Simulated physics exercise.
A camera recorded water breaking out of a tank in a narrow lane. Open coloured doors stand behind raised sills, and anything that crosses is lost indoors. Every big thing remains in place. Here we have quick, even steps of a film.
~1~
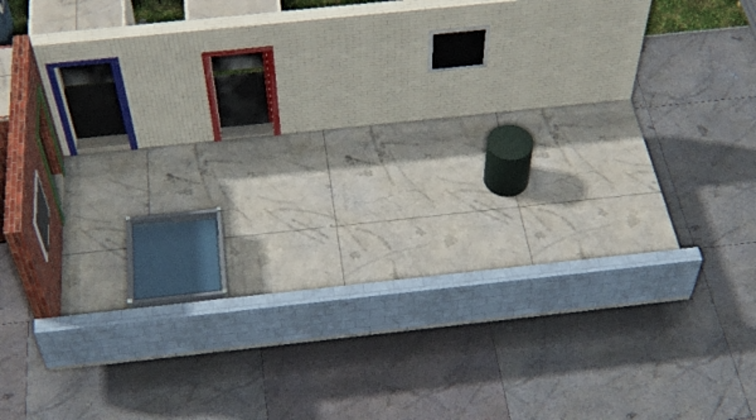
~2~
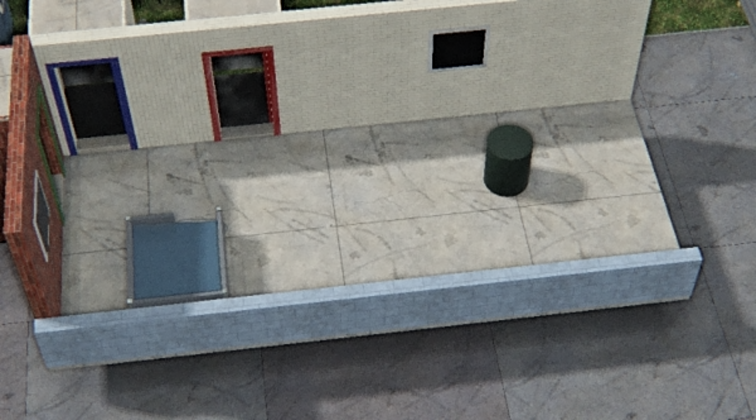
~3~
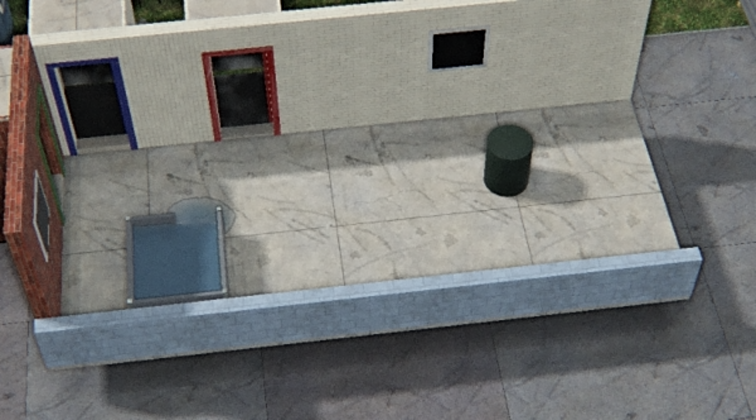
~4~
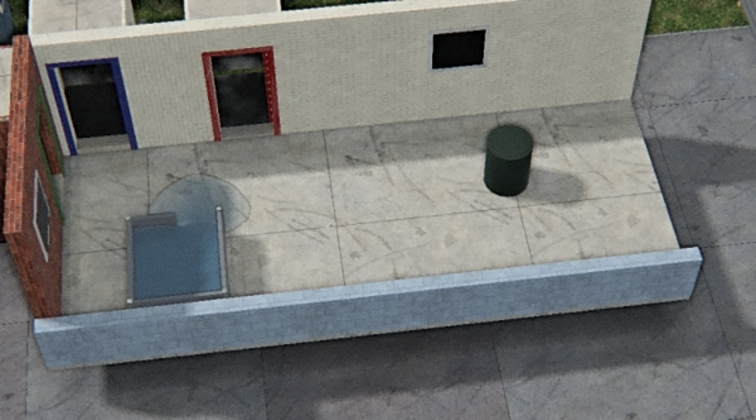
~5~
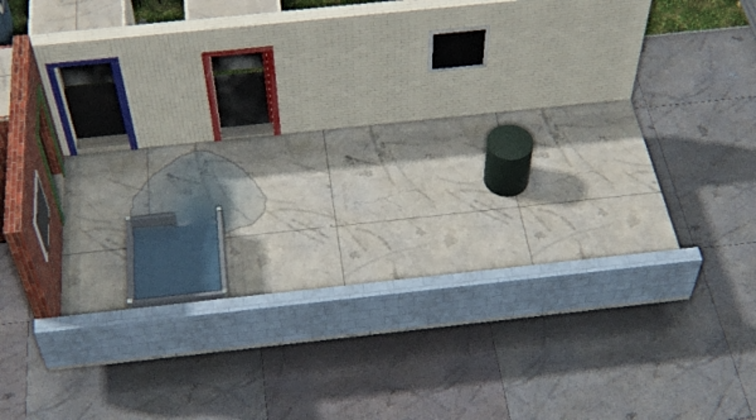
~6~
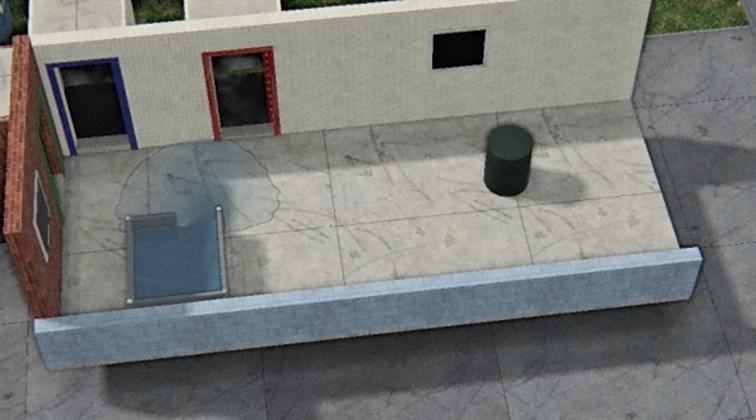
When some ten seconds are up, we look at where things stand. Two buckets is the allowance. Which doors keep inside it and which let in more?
Here is how it goes: The green door keeps inside it; the red door lets in more; the blue door keeps inside it.
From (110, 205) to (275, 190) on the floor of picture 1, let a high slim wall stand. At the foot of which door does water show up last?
I'd pick the red door.
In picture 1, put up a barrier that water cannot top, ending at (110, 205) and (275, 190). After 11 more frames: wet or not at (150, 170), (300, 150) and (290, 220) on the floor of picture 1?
Listed order: Spared, spared, swamped.
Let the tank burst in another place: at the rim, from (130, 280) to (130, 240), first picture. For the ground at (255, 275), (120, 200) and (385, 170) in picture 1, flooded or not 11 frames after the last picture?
In the order given: Untouched, swamped and untouched.
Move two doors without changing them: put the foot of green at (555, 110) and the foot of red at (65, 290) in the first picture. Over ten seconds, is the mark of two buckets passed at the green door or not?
Put simply, the green door stays beneath the mark.
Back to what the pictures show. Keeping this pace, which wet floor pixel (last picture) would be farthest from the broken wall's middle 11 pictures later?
The front tops out at about (403, 122).
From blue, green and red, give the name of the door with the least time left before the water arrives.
The red-painted one.
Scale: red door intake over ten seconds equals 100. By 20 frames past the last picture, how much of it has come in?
About 70 %.
A moment on, water covers 15 % of the floor; the green door not reached, the red door under two buckets in, the blue door wet at the sill, nothing in.
Next, water covers 20 % of the floor; the green door wet at the sill, nothing in, the red door over two buckets in, the blue door wet at the sill, nothing in.
Then, water covers 35 % of the floor; the green door under two buckets in, the red door far over two buckets in, the blue door under two buckets in.
Later, water covers 55 % of the floor; the green door under two buckets in, the red door far over two buckets in, the blue door under two buckets in.
In the end, water covers 65 % of the floor; the green door under two buckets in, the red door far over two buckets in, the blue door under two buckets in.
